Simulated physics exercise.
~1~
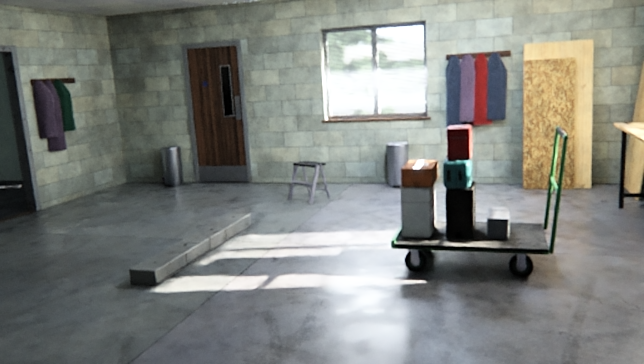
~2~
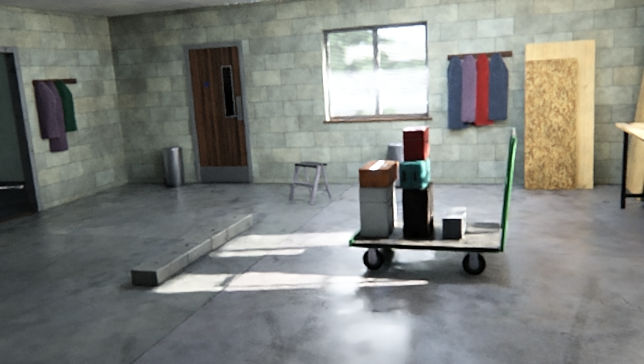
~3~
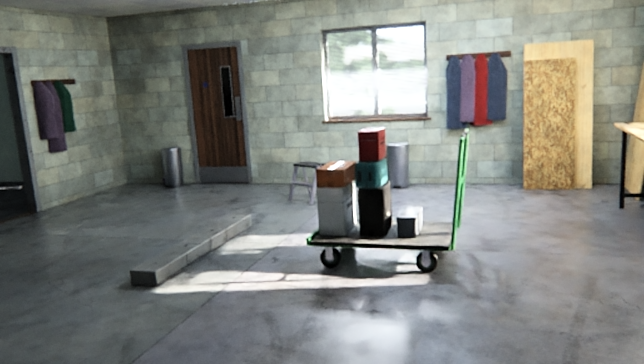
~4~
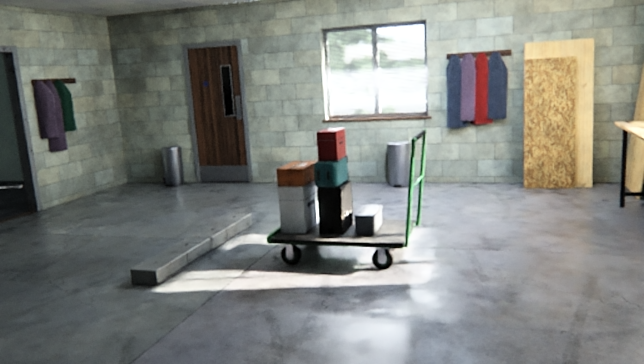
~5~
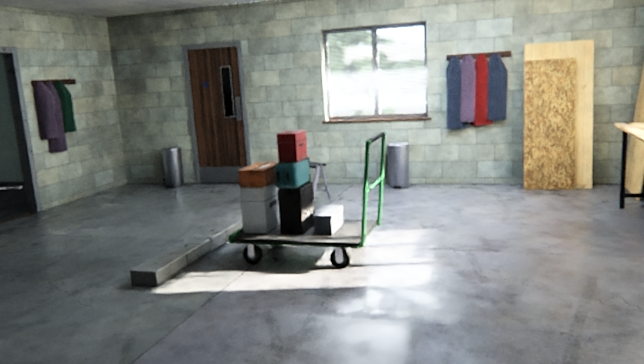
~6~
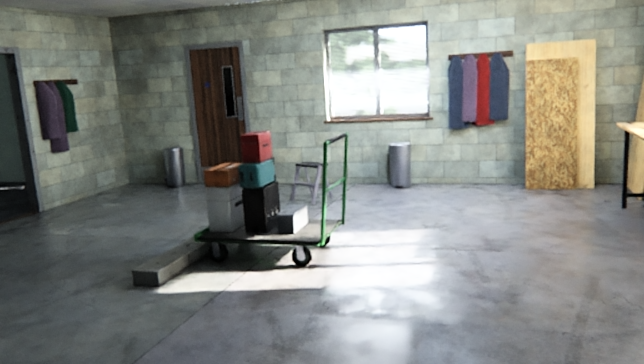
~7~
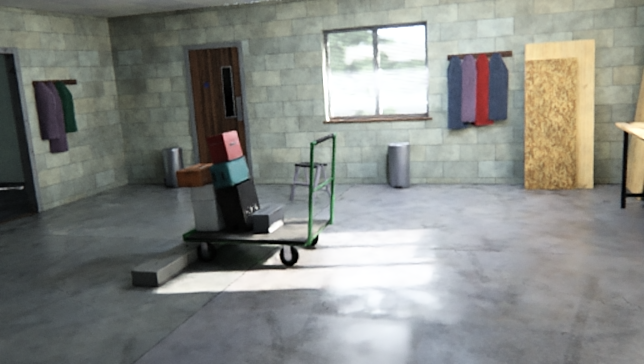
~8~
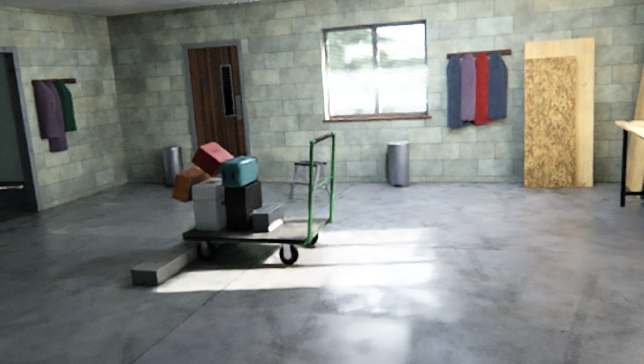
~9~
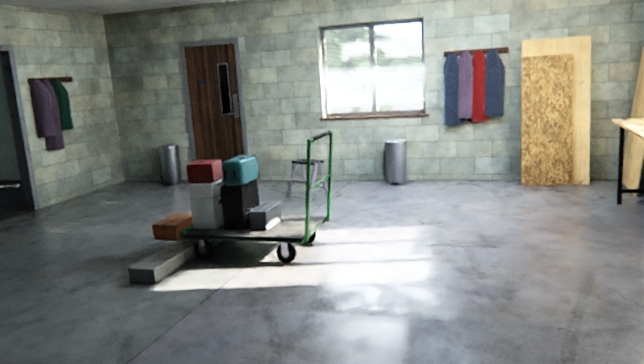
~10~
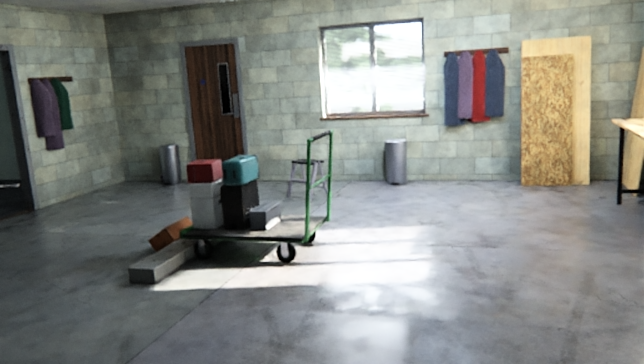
Concrete-floored workshop with a trolley rolling left into a raised sill, its stacked boxes toppling and an orange one dropping off the front.
